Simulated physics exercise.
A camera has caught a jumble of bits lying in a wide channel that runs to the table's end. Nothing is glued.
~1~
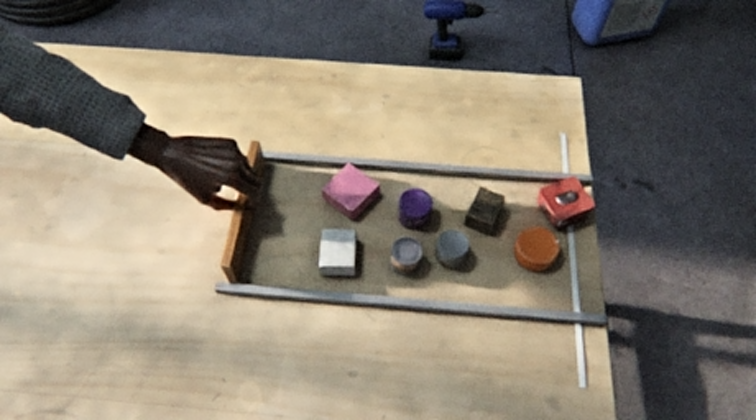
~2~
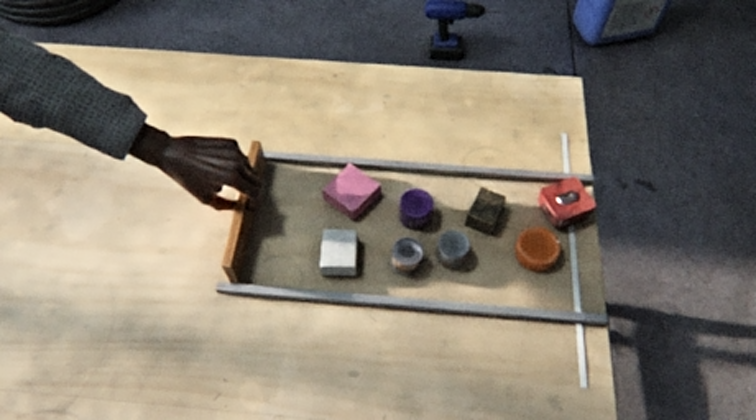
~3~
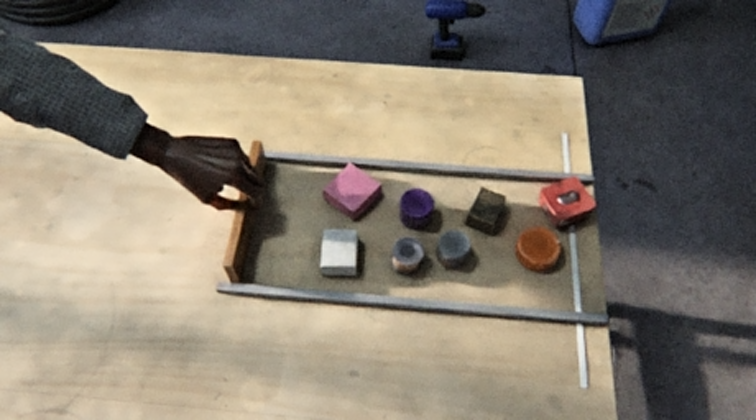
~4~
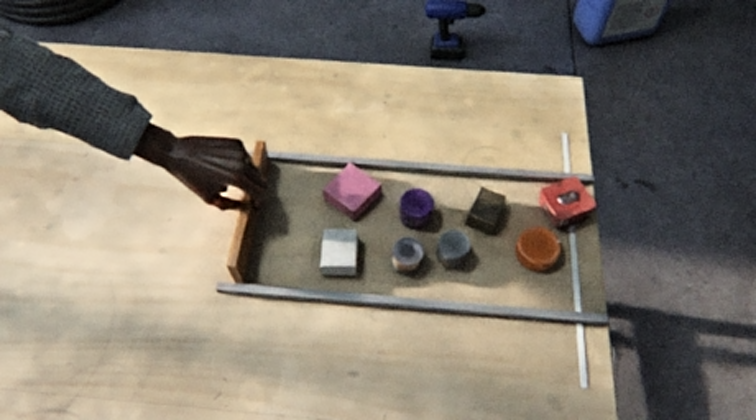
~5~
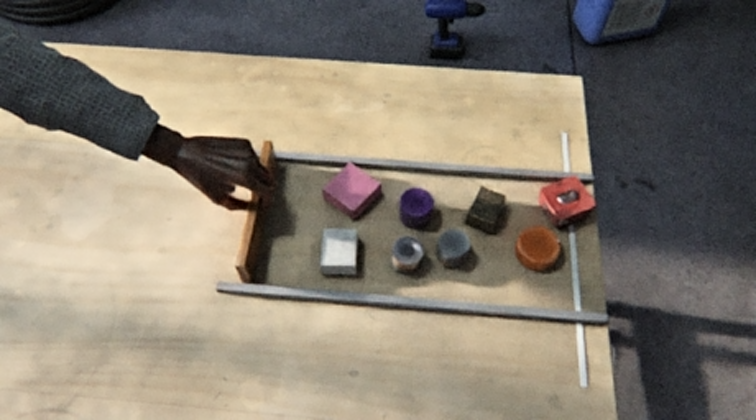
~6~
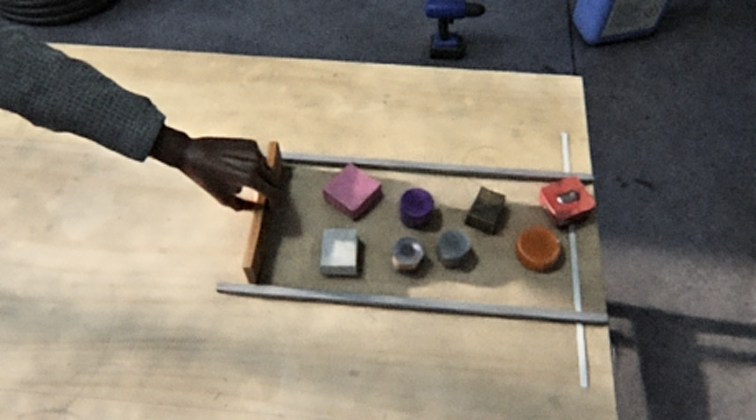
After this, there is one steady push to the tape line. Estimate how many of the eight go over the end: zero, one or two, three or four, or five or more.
There will be five or more losses over the edge.
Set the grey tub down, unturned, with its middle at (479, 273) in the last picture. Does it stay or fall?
From that position it ends up off.
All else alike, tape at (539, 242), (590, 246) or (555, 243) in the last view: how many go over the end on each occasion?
Counts per try: 2; 8; 5.
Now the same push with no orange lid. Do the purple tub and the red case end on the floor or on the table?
The purple tub stays up top while the red case ends up below.
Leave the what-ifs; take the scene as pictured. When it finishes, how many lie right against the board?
It ends up touching 3.
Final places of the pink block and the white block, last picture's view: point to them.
They end up close to (592, 198) and (597, 274).
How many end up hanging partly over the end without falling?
The count would be 3.
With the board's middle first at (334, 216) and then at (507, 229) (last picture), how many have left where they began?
So 2, and at the other place 8.
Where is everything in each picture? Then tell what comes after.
The first picture shows red case (564, 204); orange lid (536, 249); black block (484, 211); board (245, 210); tape (572, 246).
The second picture shows orange lid (537, 249); grey tub (453, 250).
The third picture shows black block (486, 211); pink block (352, 191).
The fourth picture shows red case (566, 204); brown tin (408, 256).
The fifth picture shows orange lid (538, 248); purple tub (416, 209).
The sixth picture shows red case (565, 203); orange lid (538, 248); black block (486, 210); board (264, 211); tape (573, 245).
Soon after, none off yet; red case at rest near (565, 203); orange lid at rest near (538, 248); black block at rest near (486, 210).
After that, none off yet; red case moving near (572, 202); orange lid displaced about its own width near (578, 242); black block displaced about its own width near (536, 216).
In the end, the number that fall off is five or more; gone, brown tin, grey tub, black block, orange lid and red case.
